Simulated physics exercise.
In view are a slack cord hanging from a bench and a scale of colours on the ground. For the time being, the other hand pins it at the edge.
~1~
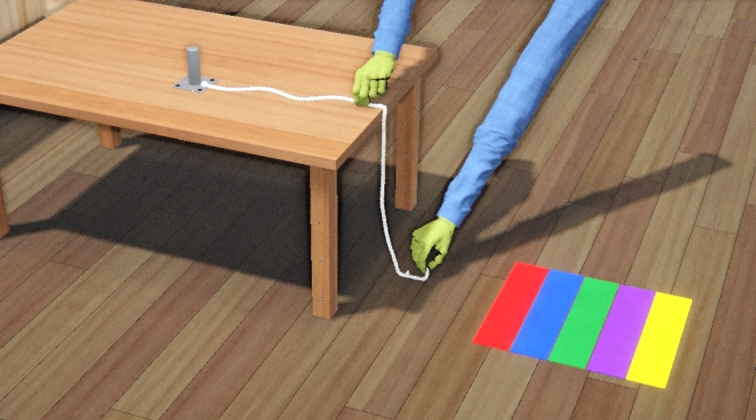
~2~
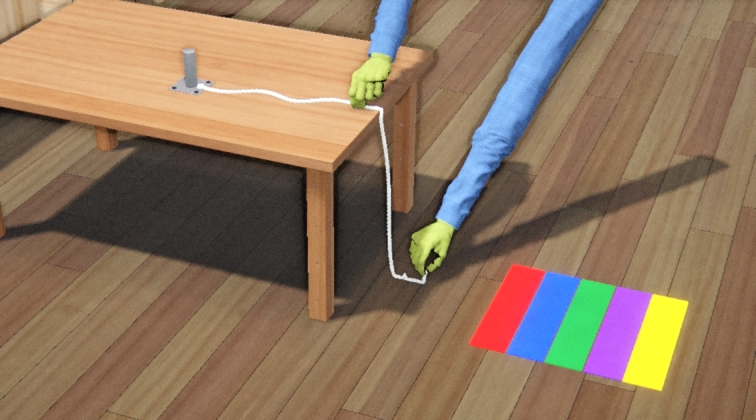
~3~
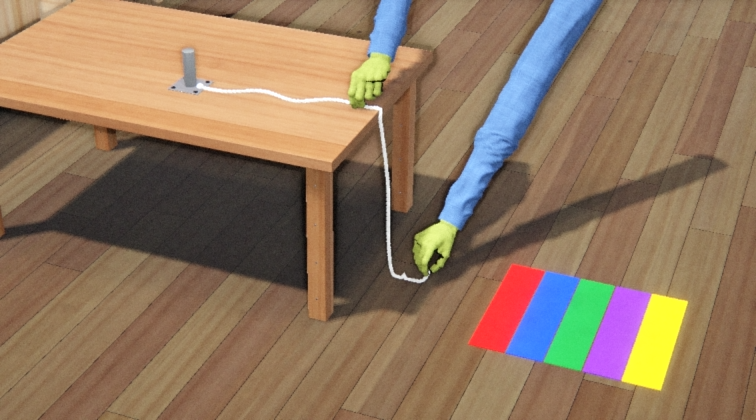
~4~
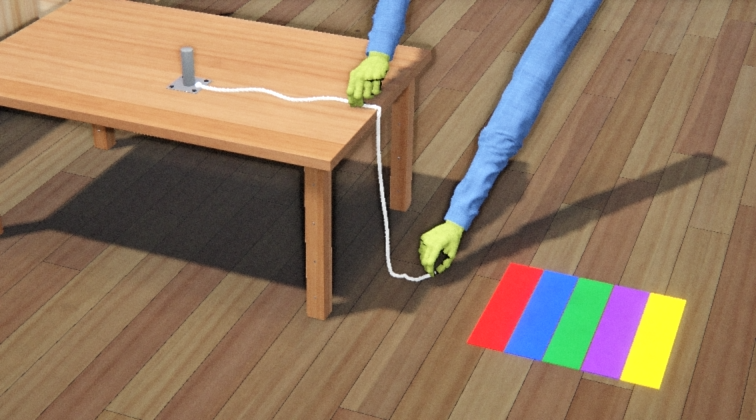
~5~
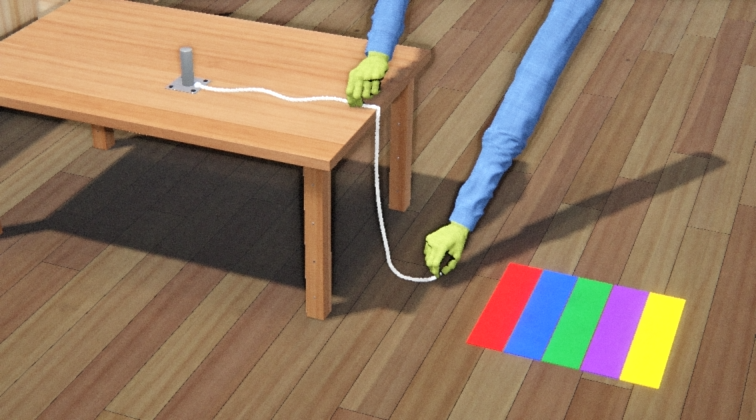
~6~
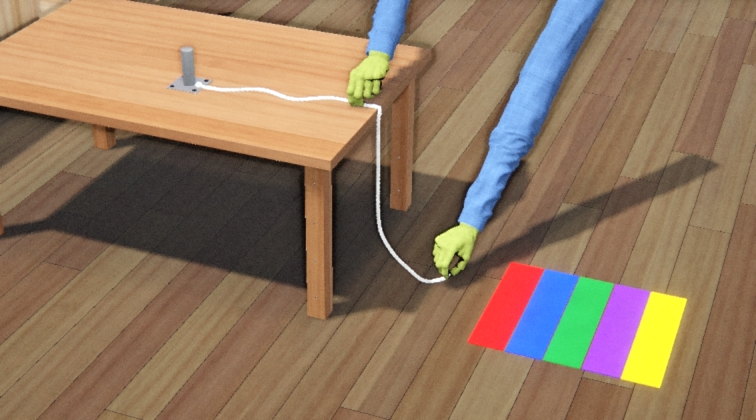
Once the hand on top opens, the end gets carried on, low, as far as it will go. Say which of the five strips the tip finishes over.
Blue.
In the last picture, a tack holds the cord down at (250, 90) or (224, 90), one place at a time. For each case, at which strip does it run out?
It would be blue, then blue.
A little later, end near (484, 282); short of the strips.
Next, end near (520, 290); over red.
When it is tight, end near (543, 295); over blue. It halts on the blue strip.
